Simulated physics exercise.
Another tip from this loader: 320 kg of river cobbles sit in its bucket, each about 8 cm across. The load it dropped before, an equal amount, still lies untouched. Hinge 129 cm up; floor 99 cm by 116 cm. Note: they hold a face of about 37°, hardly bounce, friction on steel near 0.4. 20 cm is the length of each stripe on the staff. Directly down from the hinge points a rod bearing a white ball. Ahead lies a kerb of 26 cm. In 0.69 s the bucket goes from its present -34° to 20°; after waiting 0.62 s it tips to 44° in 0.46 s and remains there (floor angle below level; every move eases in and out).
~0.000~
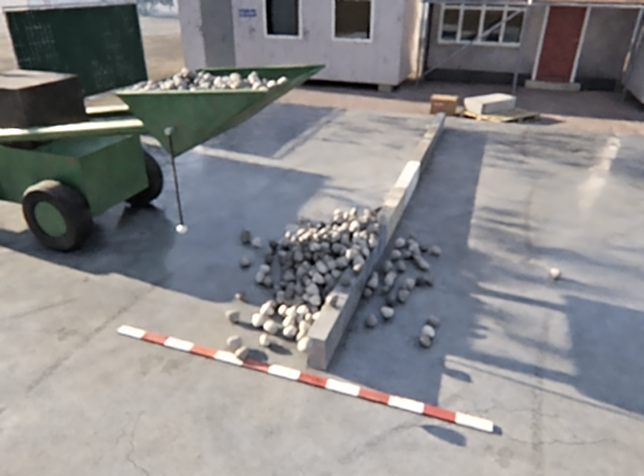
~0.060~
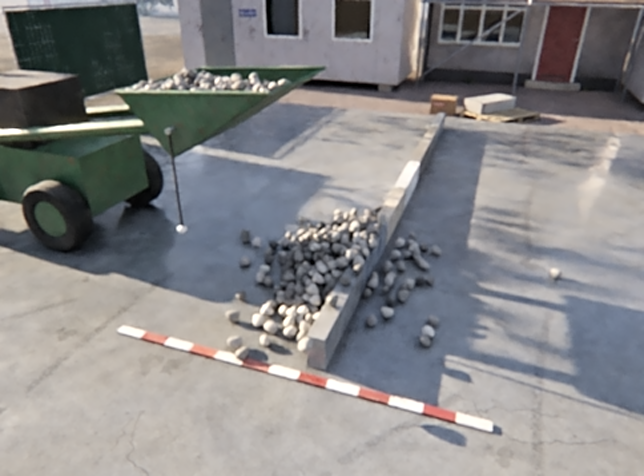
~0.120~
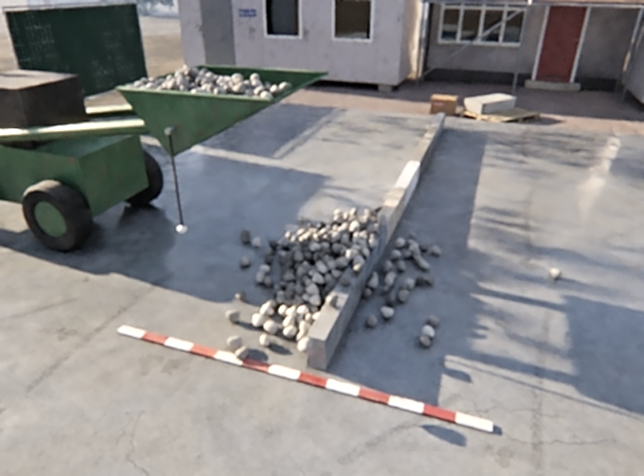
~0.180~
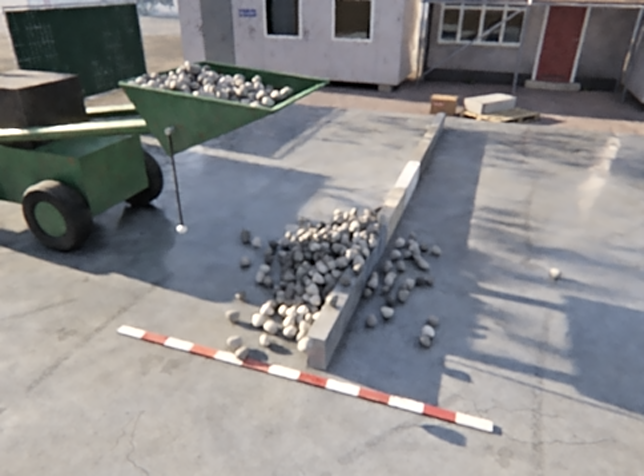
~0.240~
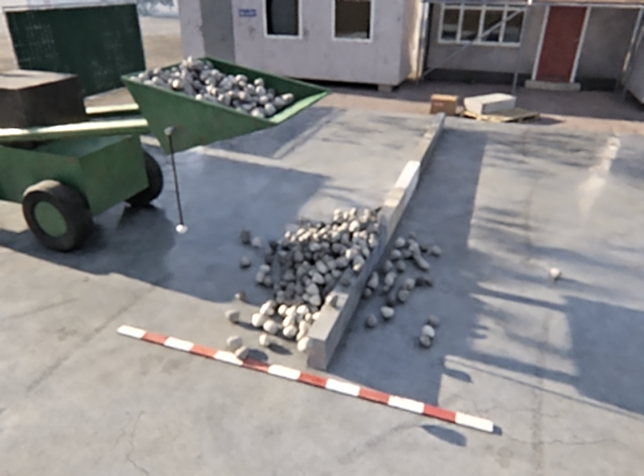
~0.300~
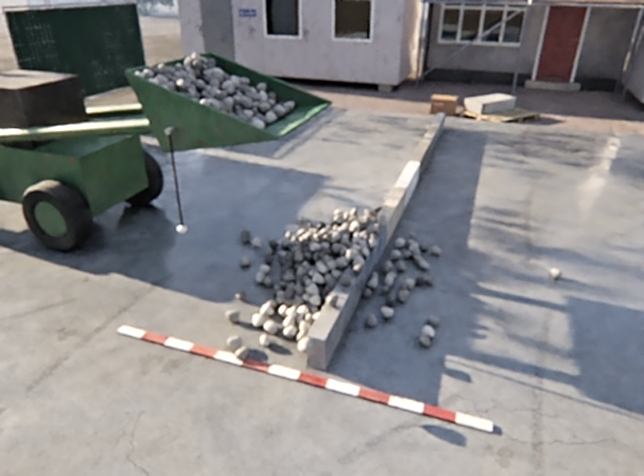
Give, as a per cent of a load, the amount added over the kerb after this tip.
Close to 3 parts in a hundred.
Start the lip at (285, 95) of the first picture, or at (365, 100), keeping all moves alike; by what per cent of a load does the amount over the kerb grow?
The first would add some 10 per cent and the second some 90 per cent.
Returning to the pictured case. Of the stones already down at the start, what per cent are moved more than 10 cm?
I'd put it at about 5 per cent.
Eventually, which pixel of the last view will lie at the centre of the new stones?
(308, 247).
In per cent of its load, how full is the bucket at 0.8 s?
I'd say about 100 per cent.
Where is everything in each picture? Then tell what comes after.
Lip at (268, 92), floor tilted -34°, highest stones at (206, 80). The earlier load is highest near (363, 241), 32 cm above ground level, 92 % on this side of the kerb, 8 % over the kerb, in the first frame.
The bucket is at -33°, its lip at (269, 94); the top of the load is at (201, 78); the stones move at 0.1 m/s on average, in the second frame.
Lip at (271, 101), floor tilted -30°, highest stones at (193, 76); the stones move at 0.3 m/s on average, in the third frame.
Lip at (274, 112), floor tilted -25°, highest stones at (194, 72); the stones move at 0.4 m/s on average, in the fourth frame.
Lip at (277, 124), floor tilted -19°, highest stones at (197, 68); the stones move at 0.4 m/s on average, in the fifth frame.
Lip at (278, 139), floor tilted -12°, highest stones at (200, 65); the stones move at 0.5 m/s on average, in the sixth frame.
After 0.5 s the floor is at 12°; in per cent of one load, 100 in the bucket, 92 on this side of the kerb, 8 over the kerb; the foremost stones are at (445, 290).
After 0.8 s the floor is at 20°; in per cent of one load, 100 in the bucket, 92 on this side of the kerb, 8 over the kerb; the foremost stones are at (445, 290).
After 2.2 s the floor is at 44°; in per cent of one load, 0 in the bucket, 188 on this side of the kerb, 12 over the kerb; the foremost stones are at (456, 294).
After 4.8 s the floor is at 44°; in per cent of one load, 0 in the bucket, 188 on this side of the kerb, 12 over the kerb; the foremost stones are at (458, 294). Net gain over the kerb, 3.
